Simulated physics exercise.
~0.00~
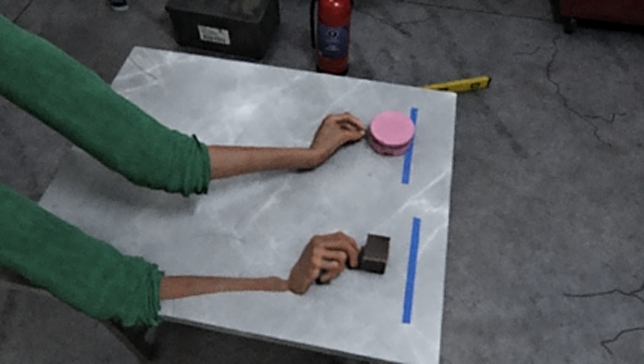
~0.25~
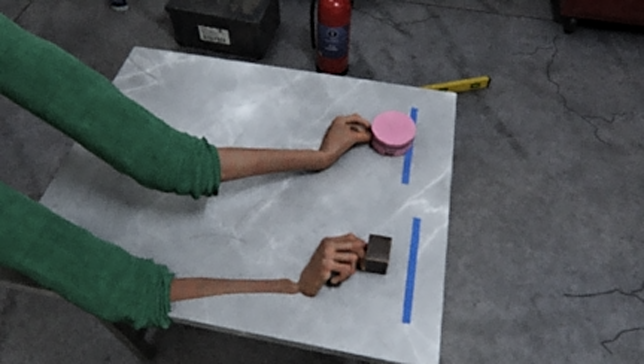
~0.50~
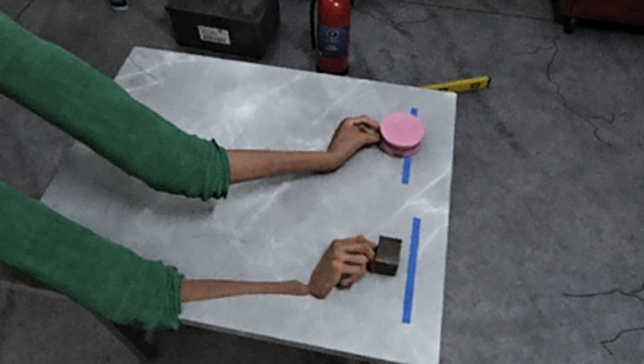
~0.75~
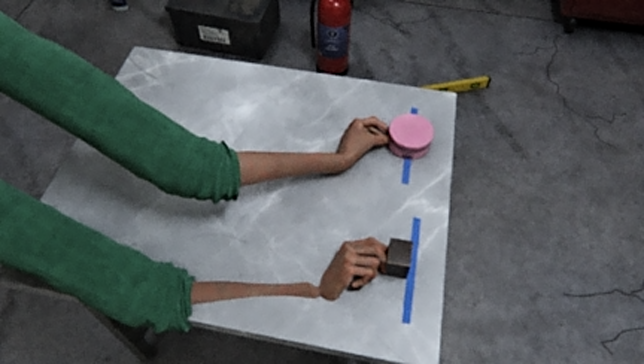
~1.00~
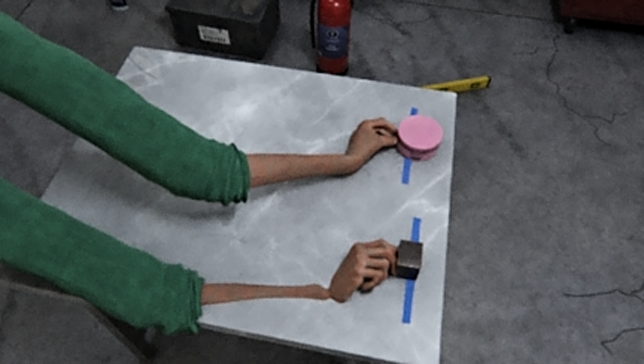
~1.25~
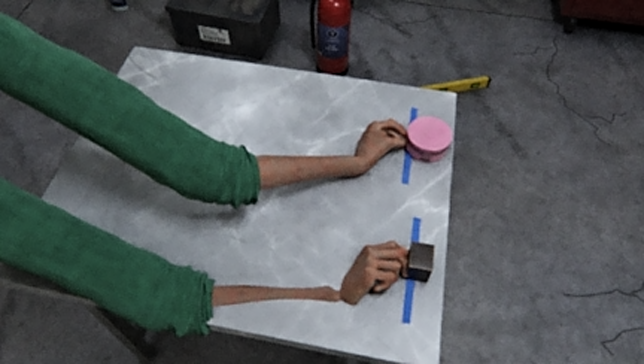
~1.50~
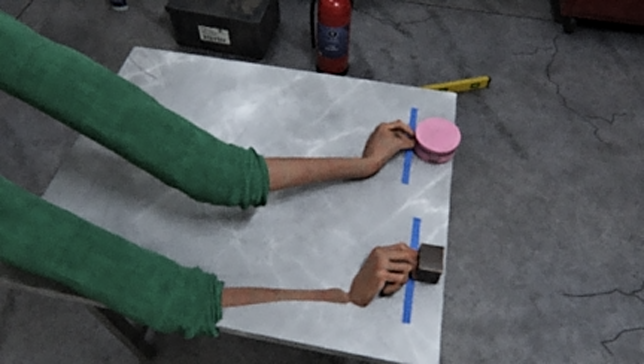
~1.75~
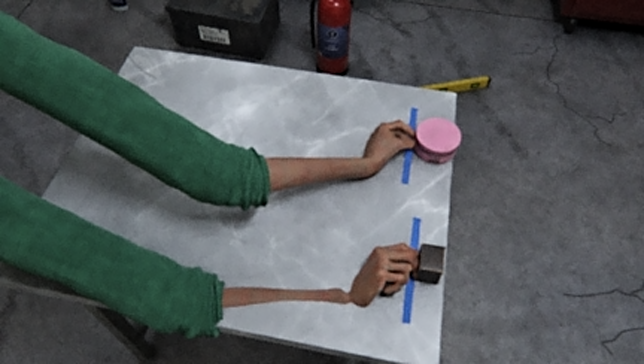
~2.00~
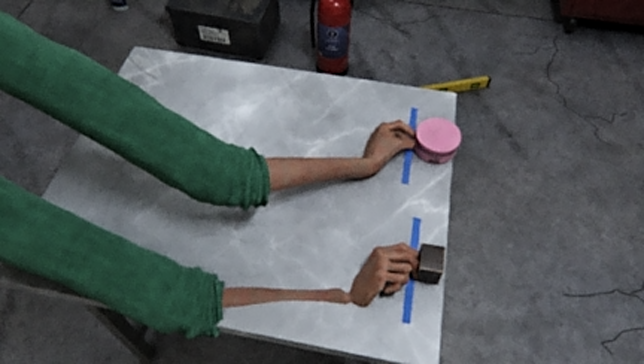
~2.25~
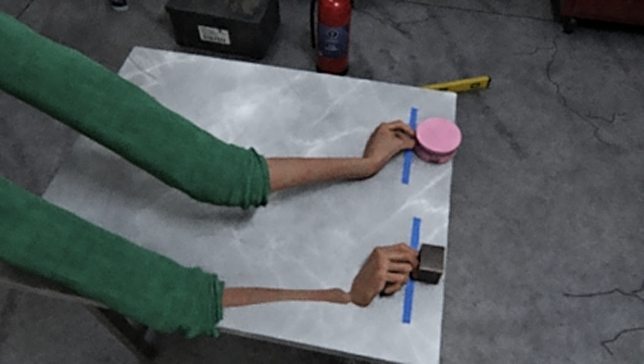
Green-sleeved arms sliding a pink tub and a dark block rightward across a table, past blue tape, then holding them near the edge.
